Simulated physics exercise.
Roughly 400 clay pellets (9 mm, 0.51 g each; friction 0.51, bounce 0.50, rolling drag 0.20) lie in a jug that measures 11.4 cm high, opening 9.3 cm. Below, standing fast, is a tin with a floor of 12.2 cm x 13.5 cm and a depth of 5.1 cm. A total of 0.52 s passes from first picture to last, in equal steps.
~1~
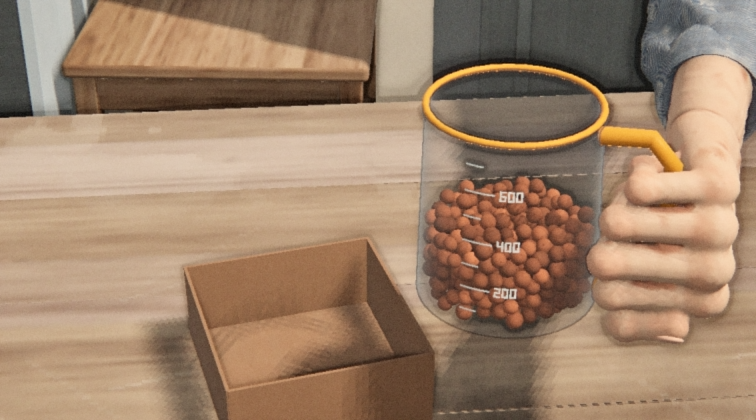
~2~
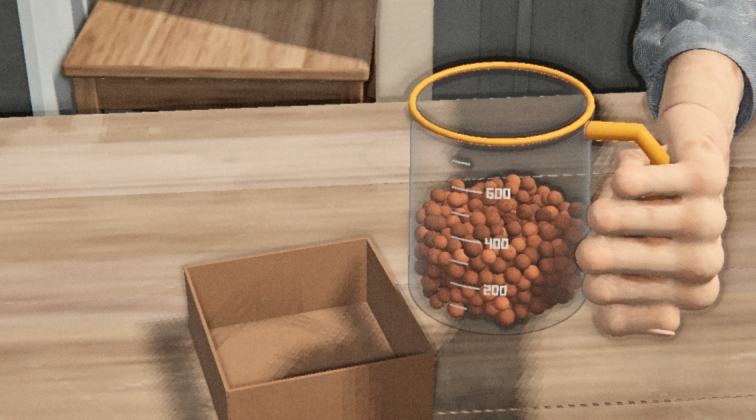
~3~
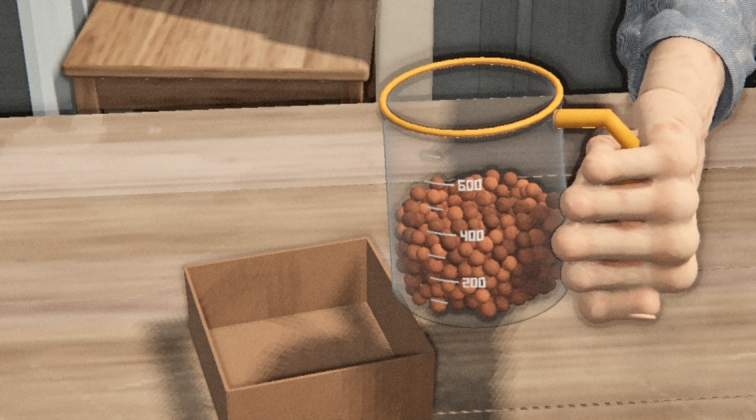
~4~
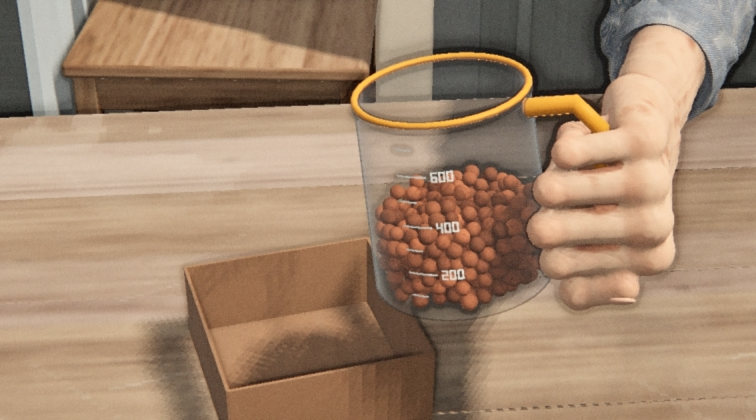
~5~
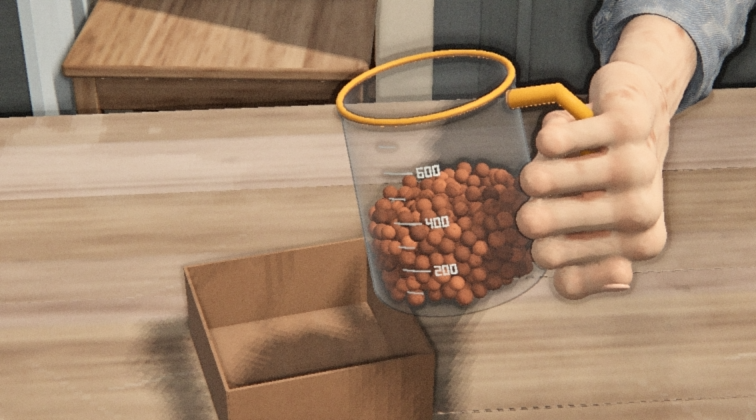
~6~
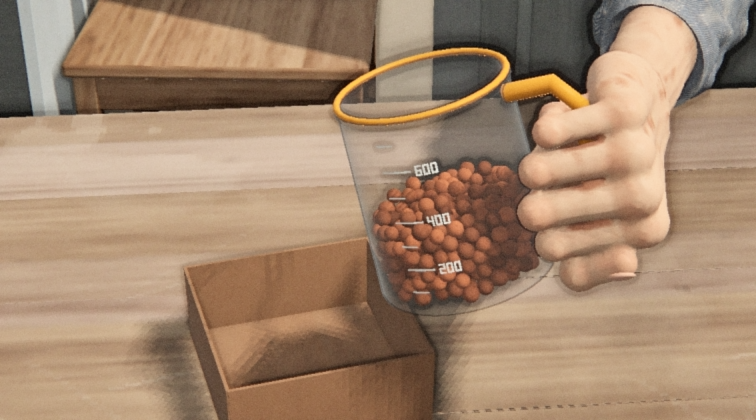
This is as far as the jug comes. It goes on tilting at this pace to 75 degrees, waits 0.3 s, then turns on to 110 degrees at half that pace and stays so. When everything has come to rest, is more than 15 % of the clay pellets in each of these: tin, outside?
Tin: Yes, outside: No.
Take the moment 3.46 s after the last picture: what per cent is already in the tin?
0 per cent.
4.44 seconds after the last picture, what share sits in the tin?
Measured share then: About 30 %.
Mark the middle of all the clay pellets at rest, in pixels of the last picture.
Near (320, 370).
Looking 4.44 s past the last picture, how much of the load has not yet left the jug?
Roughly 60 percent of the load.
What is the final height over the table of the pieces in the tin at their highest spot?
I'd say close to 5.5 cm.
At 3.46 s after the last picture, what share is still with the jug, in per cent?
About 100 per cent.
Then, 1.33 s after the last picture, tilt 61 degrees; jug 100 %; middle of all pieces near (500, 196).
Then, 2.44 s after the last picture, tilt 80 degrees; jug 100 %; middle of all pieces near (500, 180).
Then, 3.46 s after the last picture, tilt 97 degrees; jug 100 %; middle of all pieces near (489, 167).
Then, 4.44 s after the last picture, tilt 110 degrees; jug 60 %, tin 30 %, in the air 5 %; middle of all pieces near (400, 243).
In the end, jug 10 %, tin 90 %, outside 0 %.
